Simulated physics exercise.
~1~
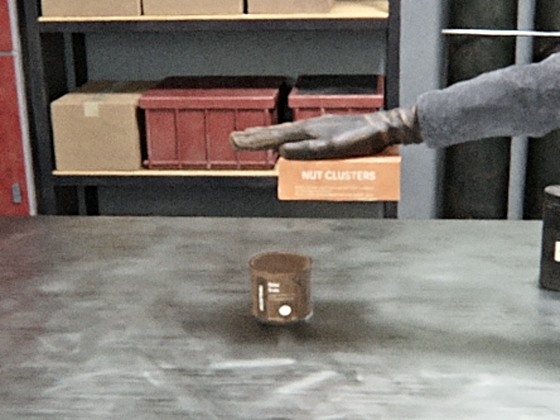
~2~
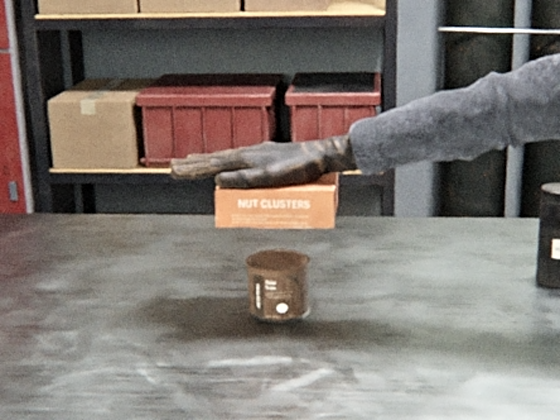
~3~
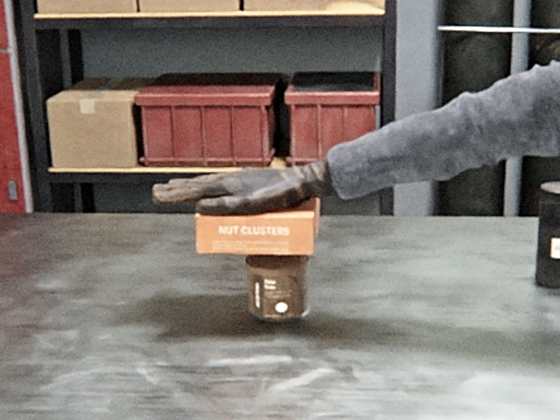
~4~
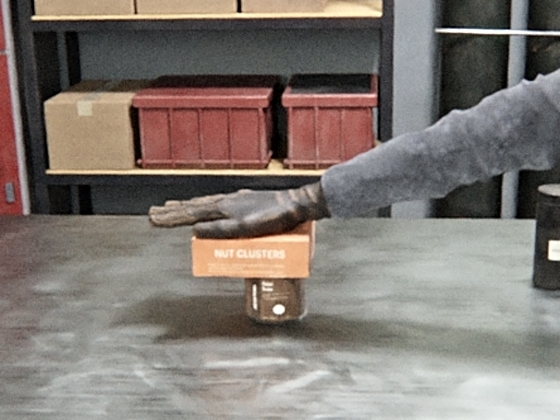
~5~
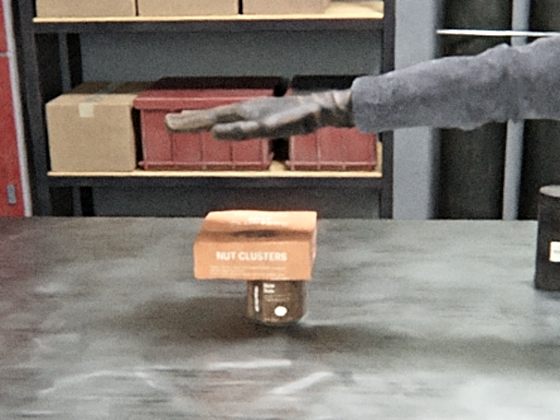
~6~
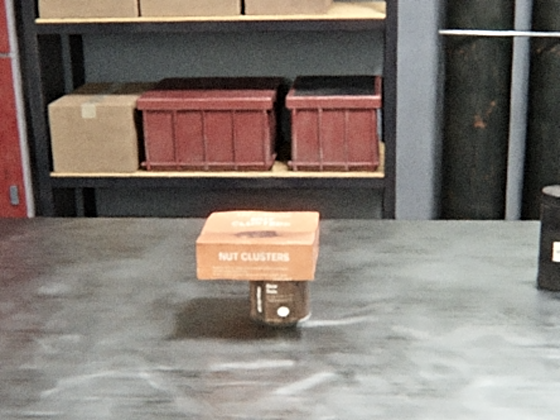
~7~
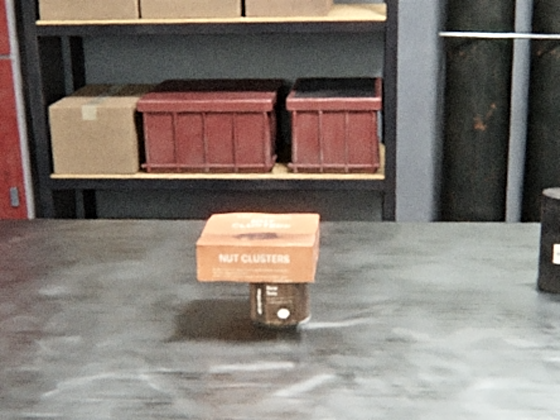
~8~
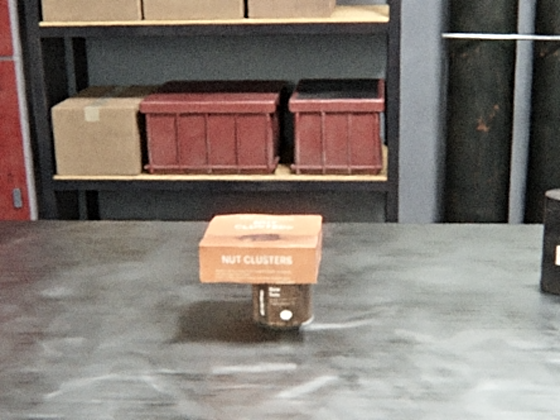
A gloved hand on a grey-sleeved arm reaches in from the right over a dark, scuffed tabletop, seen from the front by a slightly swaying camera, with shelves of cardboard boxes and red bins behind. It holds an orange packet of nut clusters above a small brown tin near the middle, while a black jar stands at the right edge. The hand carries the packet left and down, setting it on top of the tin. It then lets go and draws back out of view. The packet stays balanced on the tin, jutting out to the left, and nothing falls.
